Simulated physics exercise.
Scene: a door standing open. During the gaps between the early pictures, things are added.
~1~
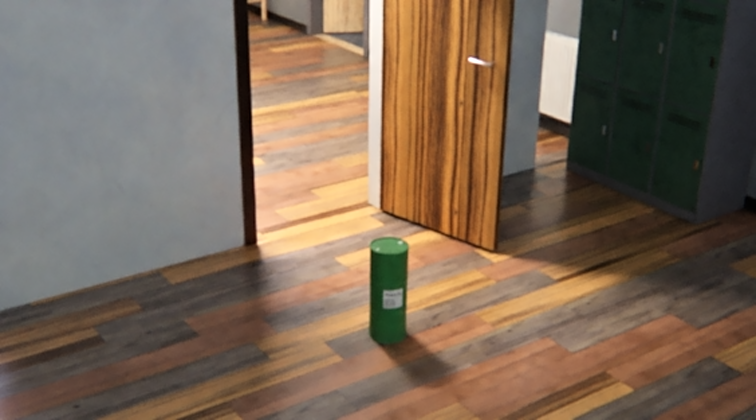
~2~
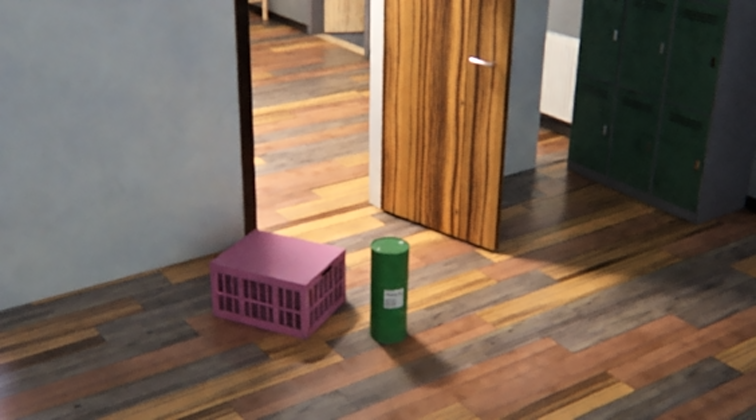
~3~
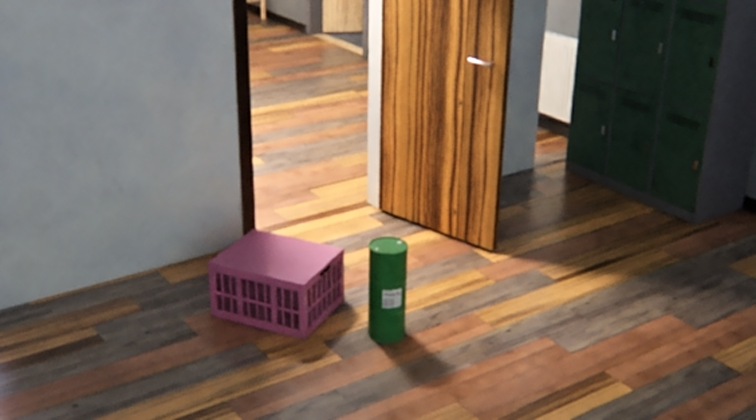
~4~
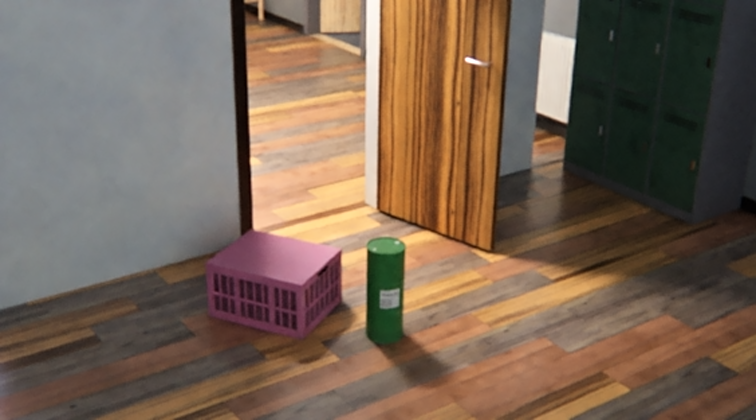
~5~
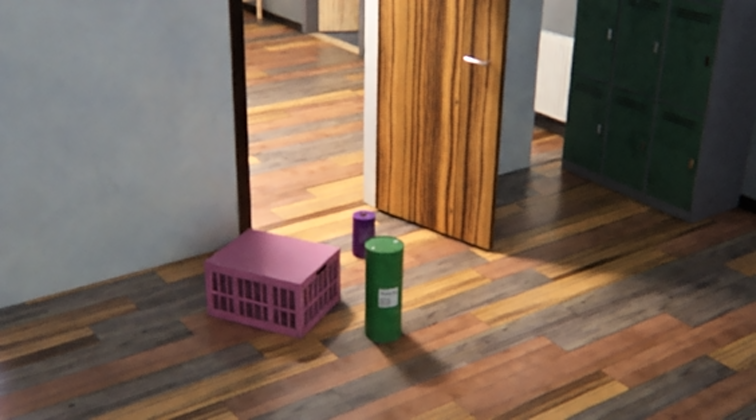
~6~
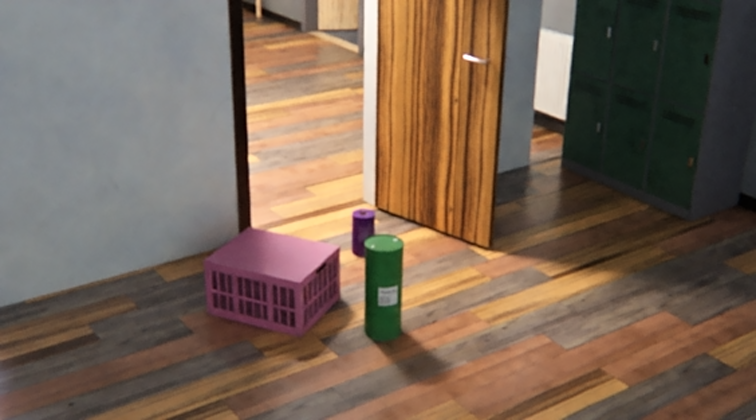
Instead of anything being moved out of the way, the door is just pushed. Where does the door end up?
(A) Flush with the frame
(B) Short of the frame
Flush with the frame.
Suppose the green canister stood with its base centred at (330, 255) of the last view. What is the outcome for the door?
In the end the door is hindered.
Then, 0.90 s after the last picture, door 68° open.
Then, 1.40 s after the last picture, door 38° open; purple roll slid about its own width near (327, 231).
Then, 1.70 s after the last picture, door 20° open; purple roll slid well along near (294, 224).
Then, 2.00 s after the last picture, door 2° open; purple roll slid well along near (267, 214).
At rest, door 0° open; moved from the start, purple roll; the other 2 in place. Seen from the same camera at the end, purple roll near (258, 208).
